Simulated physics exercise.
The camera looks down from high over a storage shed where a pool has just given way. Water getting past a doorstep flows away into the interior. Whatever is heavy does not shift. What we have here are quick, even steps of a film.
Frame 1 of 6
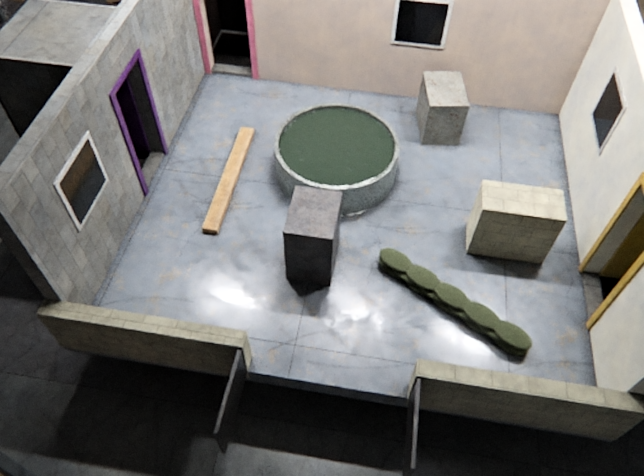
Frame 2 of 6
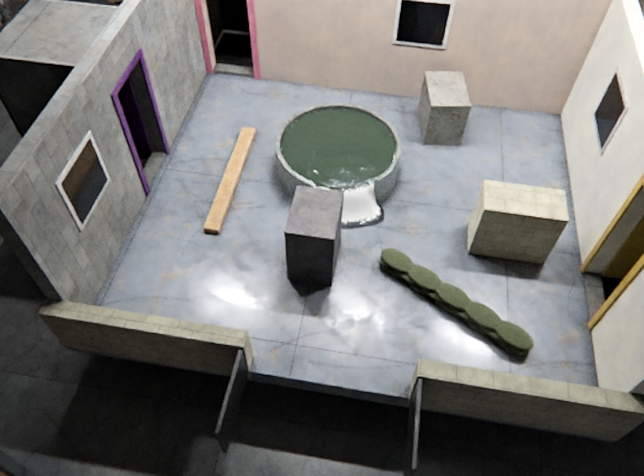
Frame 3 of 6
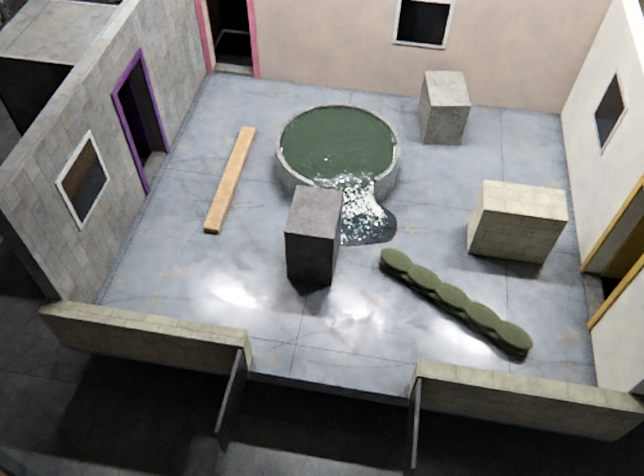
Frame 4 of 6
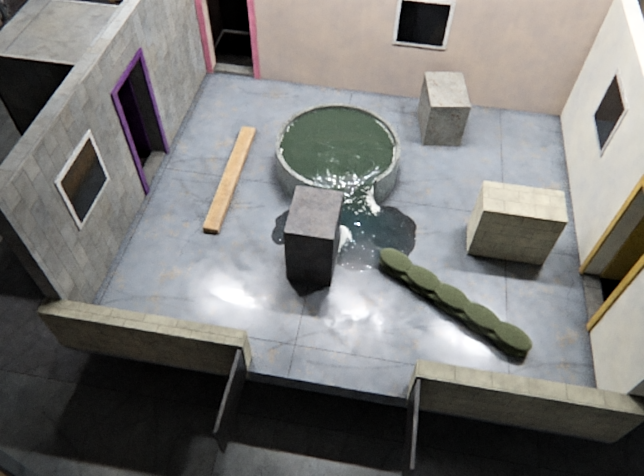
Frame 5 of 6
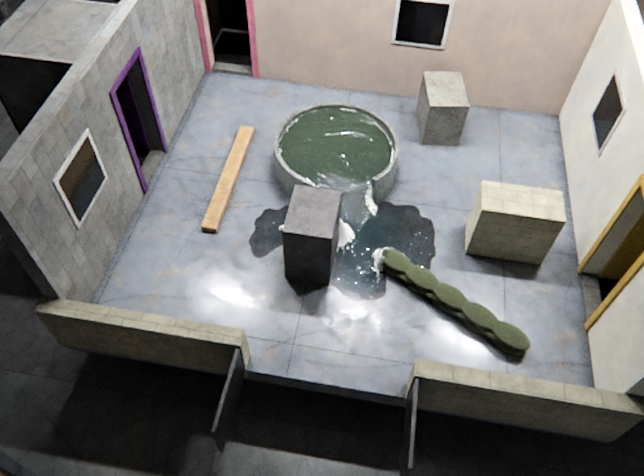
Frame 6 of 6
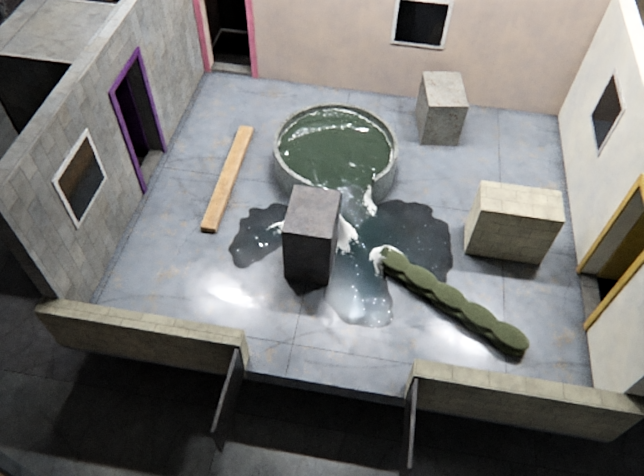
Walled concrete yard seen from above, a round green pool bursting at its front and water spreading around a dark block and hedge.
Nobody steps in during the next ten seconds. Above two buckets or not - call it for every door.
Pink door: Not above two buckets; yellow door: Above two buckets; purple door: Not above two buckets.
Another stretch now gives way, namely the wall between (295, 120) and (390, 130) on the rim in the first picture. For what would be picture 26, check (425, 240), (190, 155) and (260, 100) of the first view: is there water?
First soaked through, second soaked through, third soaked through.
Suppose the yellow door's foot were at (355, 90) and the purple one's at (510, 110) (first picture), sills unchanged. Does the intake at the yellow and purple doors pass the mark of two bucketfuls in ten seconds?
Yellow door stays within it, purple door stays within it.
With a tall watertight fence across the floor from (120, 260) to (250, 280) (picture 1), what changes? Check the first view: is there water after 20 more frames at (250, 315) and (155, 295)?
Unwetted; unwetted.
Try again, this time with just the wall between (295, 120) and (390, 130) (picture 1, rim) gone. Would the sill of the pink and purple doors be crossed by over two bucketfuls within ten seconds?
Result - pink overshoots, purple undershoots.
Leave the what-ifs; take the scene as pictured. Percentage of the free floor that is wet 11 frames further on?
My best guess is some 35 %.
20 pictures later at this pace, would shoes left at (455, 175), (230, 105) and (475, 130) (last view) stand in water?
Point 1: Drenched; point 2: Not wet; point 3: Not wet.
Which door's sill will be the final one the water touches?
Result: The pink-painted one.
A moment on, water covers 20 % of the floor; the pink door not reached, the yellow door not reached, the purple door not reached.
Next, water covers 35 % of the floor; the pink door not reached, the yellow door wet at the sill, nothing in, the purple door not reached.
Then, water covers 45 % of the floor; the pink door not reached, the yellow door over two buckets in, the purple door wet at the sill, nothing in.
Later, water covers 60 % of the floor; the pink door wet at the sill, nothing in, the yellow door far over two buckets in, the purple door wet at the sill, nothing in.
In the end, water covers 90 % of the floor; the pink door wet at the sill, nothing in, the yellow door far over two buckets in, the purple door wet at the sill, nothing in.
